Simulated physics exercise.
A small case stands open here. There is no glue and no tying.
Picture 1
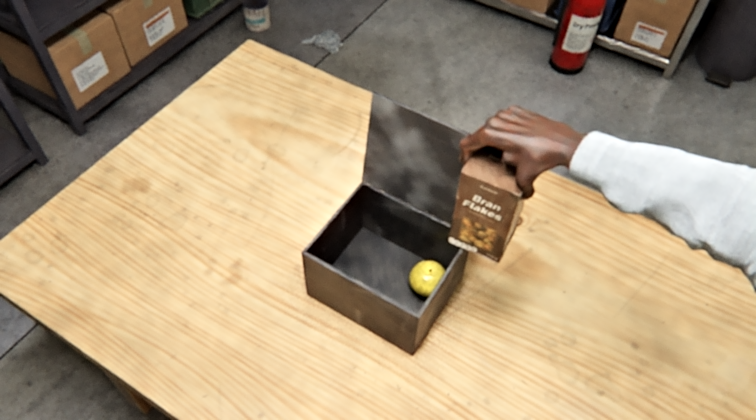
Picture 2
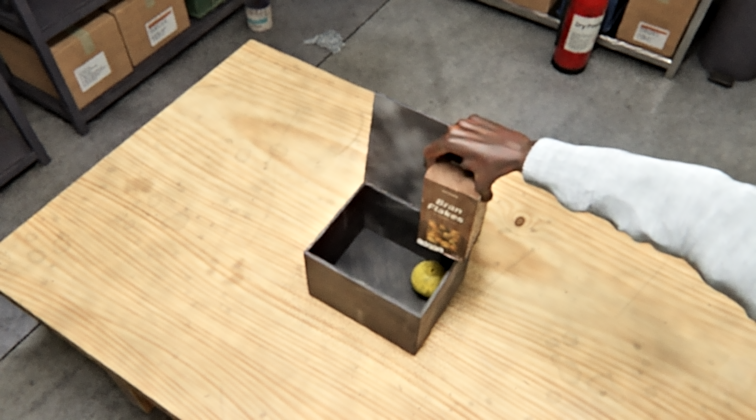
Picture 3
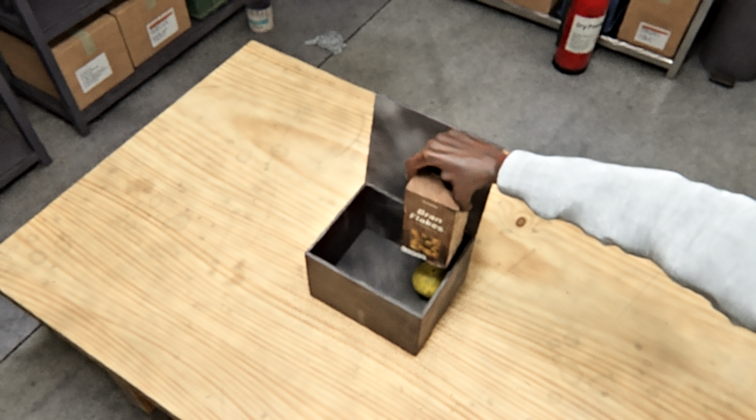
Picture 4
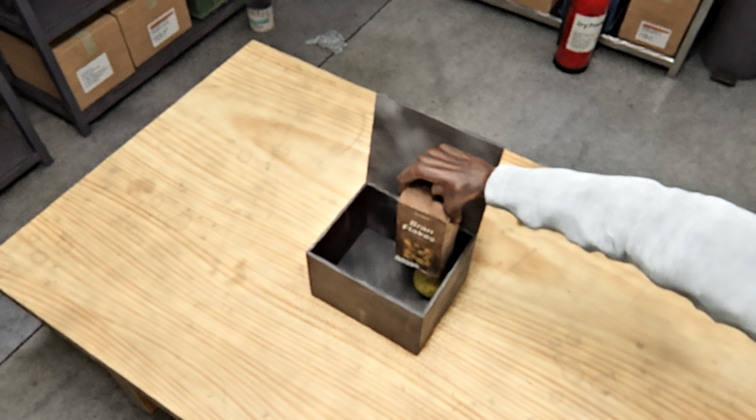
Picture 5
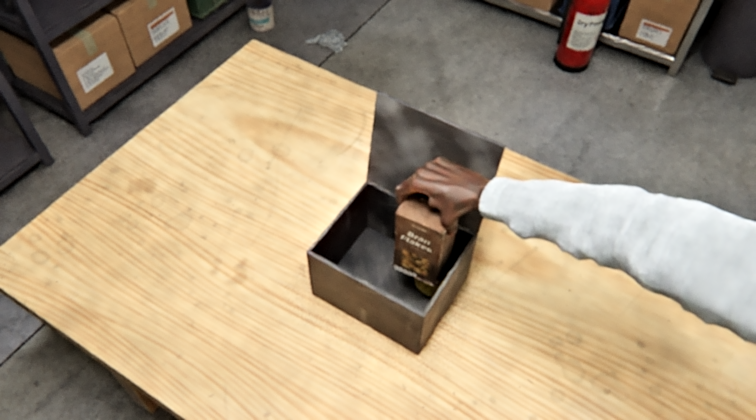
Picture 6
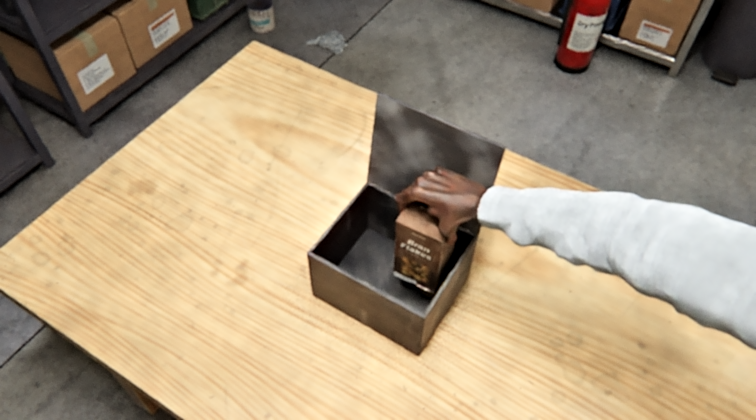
A brown Bran Flakes carton held by a hand moves left and lowers into an open dark case, covering a yellow apple.
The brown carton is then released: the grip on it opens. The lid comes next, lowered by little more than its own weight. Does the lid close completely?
Yes.
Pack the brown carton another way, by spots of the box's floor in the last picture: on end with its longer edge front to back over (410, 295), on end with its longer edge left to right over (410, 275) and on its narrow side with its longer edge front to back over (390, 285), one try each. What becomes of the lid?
On the first attempt the lid settles shut, on the second it remains open a bit, and on the third it settles shut.
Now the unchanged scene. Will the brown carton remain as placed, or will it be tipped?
Once everything settles, the brown carton ends up at a slant.
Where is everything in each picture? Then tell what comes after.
The first picture shows still above its spot; brown carton (490, 205); yellow apple (428, 279).
The second picture shows still above its spot; brown carton (455, 207); yellow apple (430, 279).
The third picture shows still above its spot; brown carton (436, 217).
The fourth picture shows still above its spot; brown carton (428, 227).
The fifth picture shows still above its spot; brown carton (425, 238).
The sixth picture shows in place under the hand; brown carton (425, 245).
Then, 1.00 s past the last view, lid starting down; brown carton on its side near (378, 270); yellow apple displaced a little.
Then, 1.70 s past the last view, lid 48° above the rim; brown carton on its side near (378, 270); yellow apple displaced a little.
Finally, lid shut; down or leaning hard in the box, brown carton; yellow apple still in place. Final places as the last picture's camera would see them, brown carton near (378, 270).
